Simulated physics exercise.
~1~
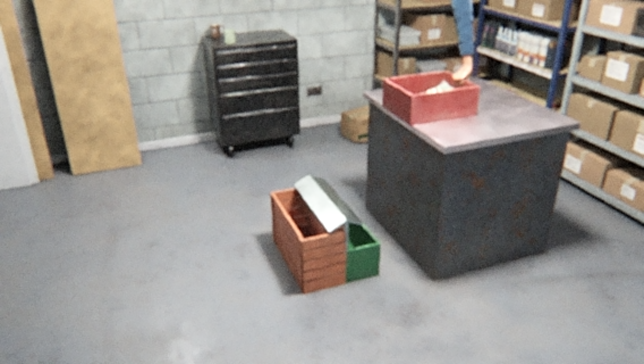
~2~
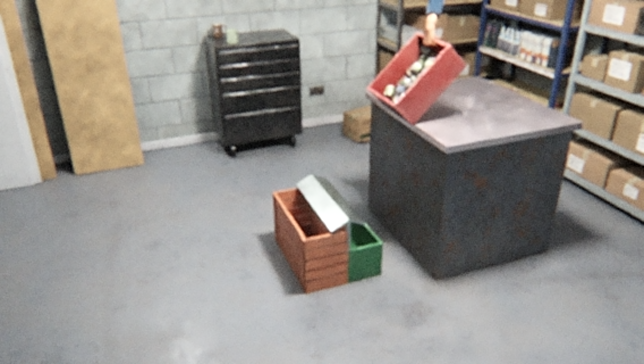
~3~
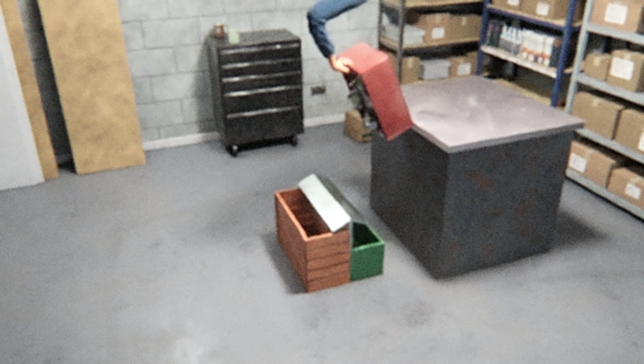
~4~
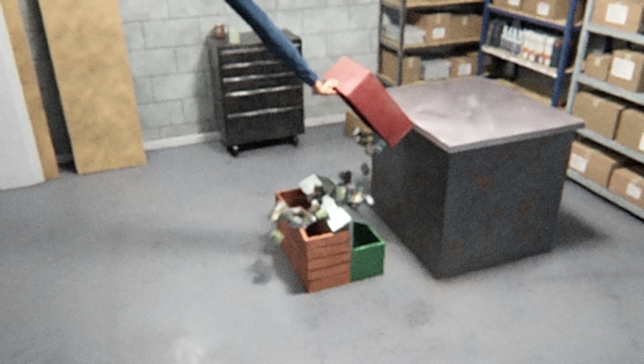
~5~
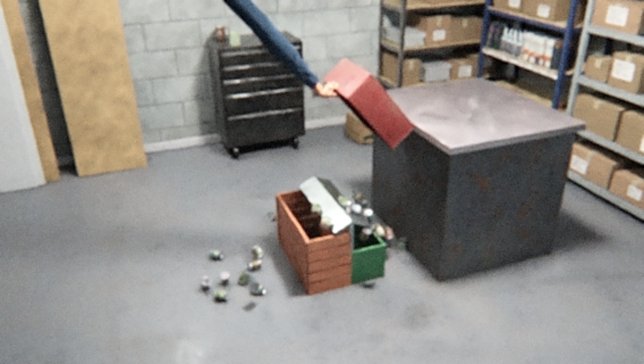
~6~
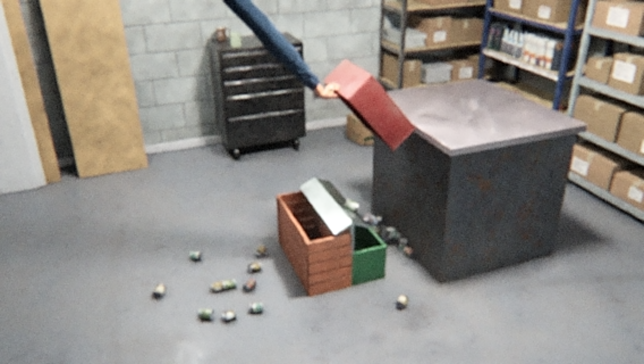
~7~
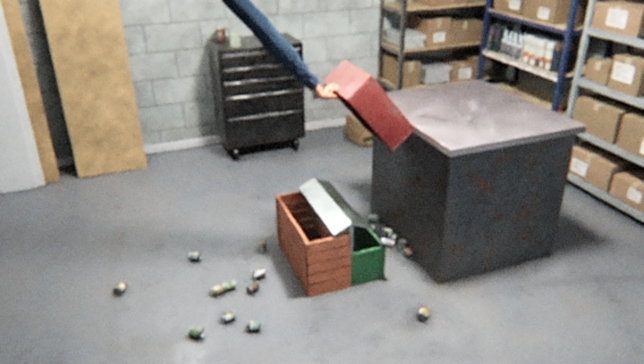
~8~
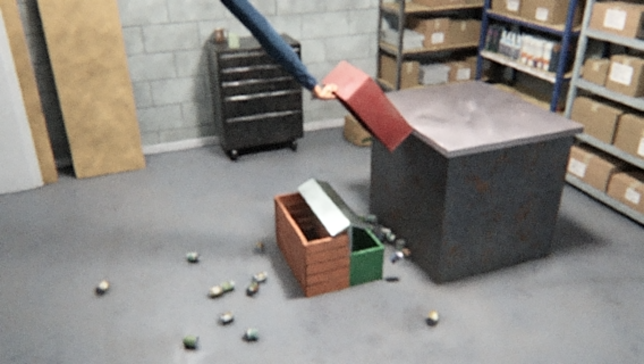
Red tote tipped off a bench by a blue-sleeved arm, spilling small tins over a roof-shaped splitter into two bins and across the floor.
